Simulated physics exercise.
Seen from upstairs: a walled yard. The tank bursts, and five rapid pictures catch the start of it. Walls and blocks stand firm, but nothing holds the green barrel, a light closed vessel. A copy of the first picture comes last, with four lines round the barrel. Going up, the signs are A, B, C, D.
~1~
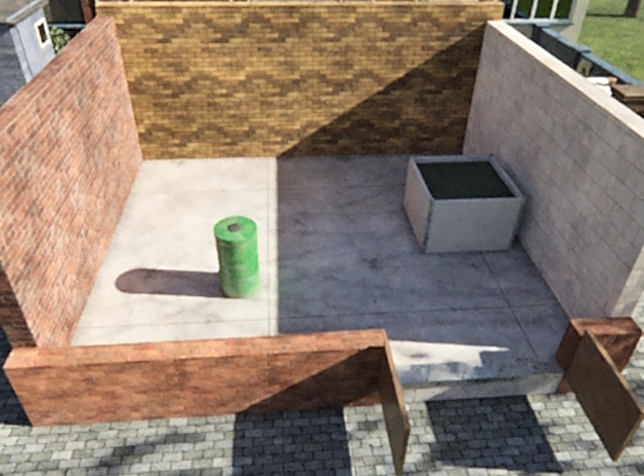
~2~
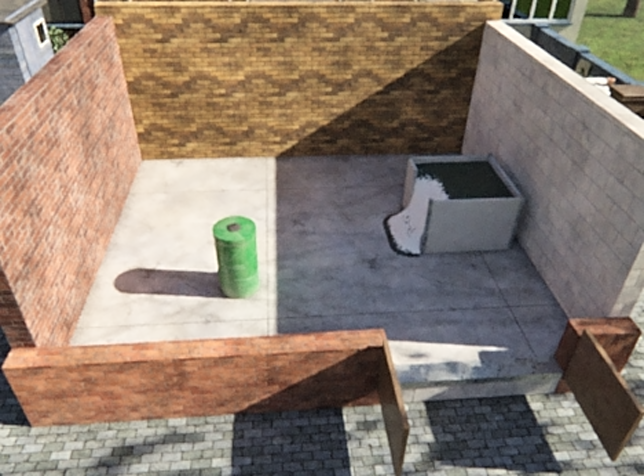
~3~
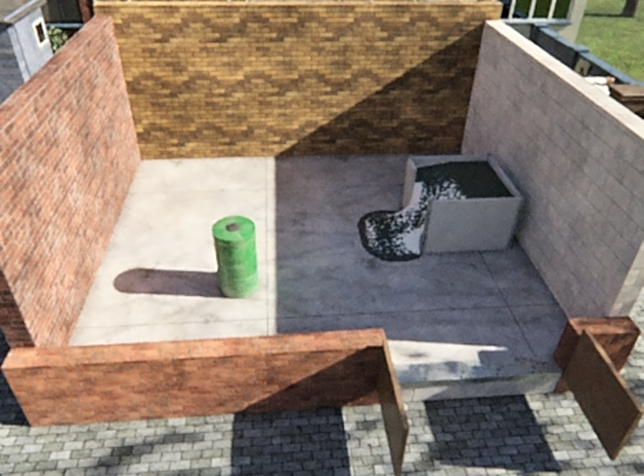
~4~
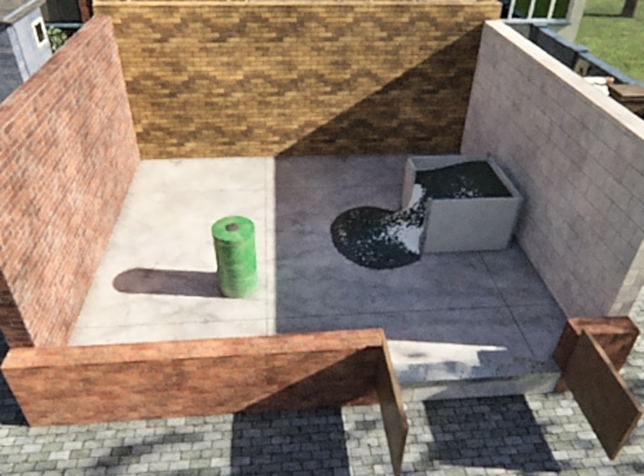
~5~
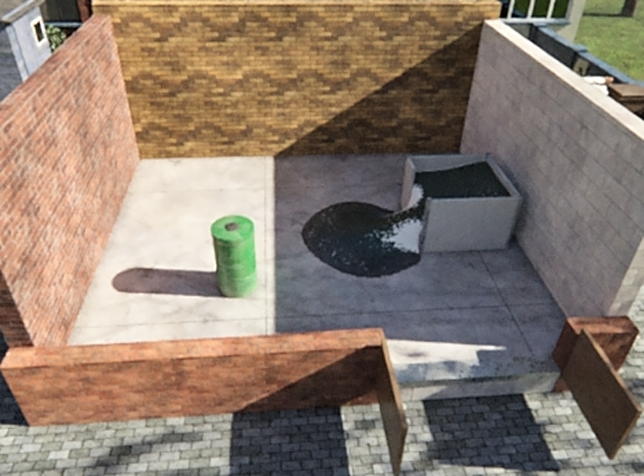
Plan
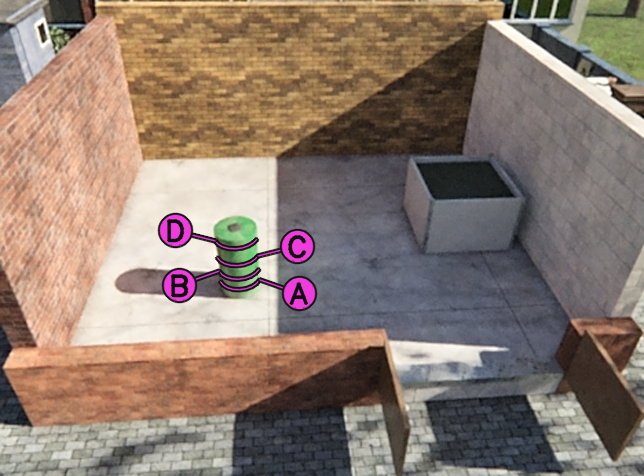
In a walled yard, dark liquid pours from a tank and spreads left across the ground.
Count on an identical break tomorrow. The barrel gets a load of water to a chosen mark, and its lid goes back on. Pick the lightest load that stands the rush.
B will do.
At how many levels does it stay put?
Three of them.
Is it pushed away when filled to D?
No, that is safe.
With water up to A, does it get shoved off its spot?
Yes, that goes wrong.
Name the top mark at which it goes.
A it is.
On the marked copy, A at (239, 289); B at (238, 279); C at (237, 265); D at (235, 248); from the bottom up A, B, C, D.
With A, it is pushed about half its own width away.
With B, it does not move.
With C, it does not move.
With D, it does not move.
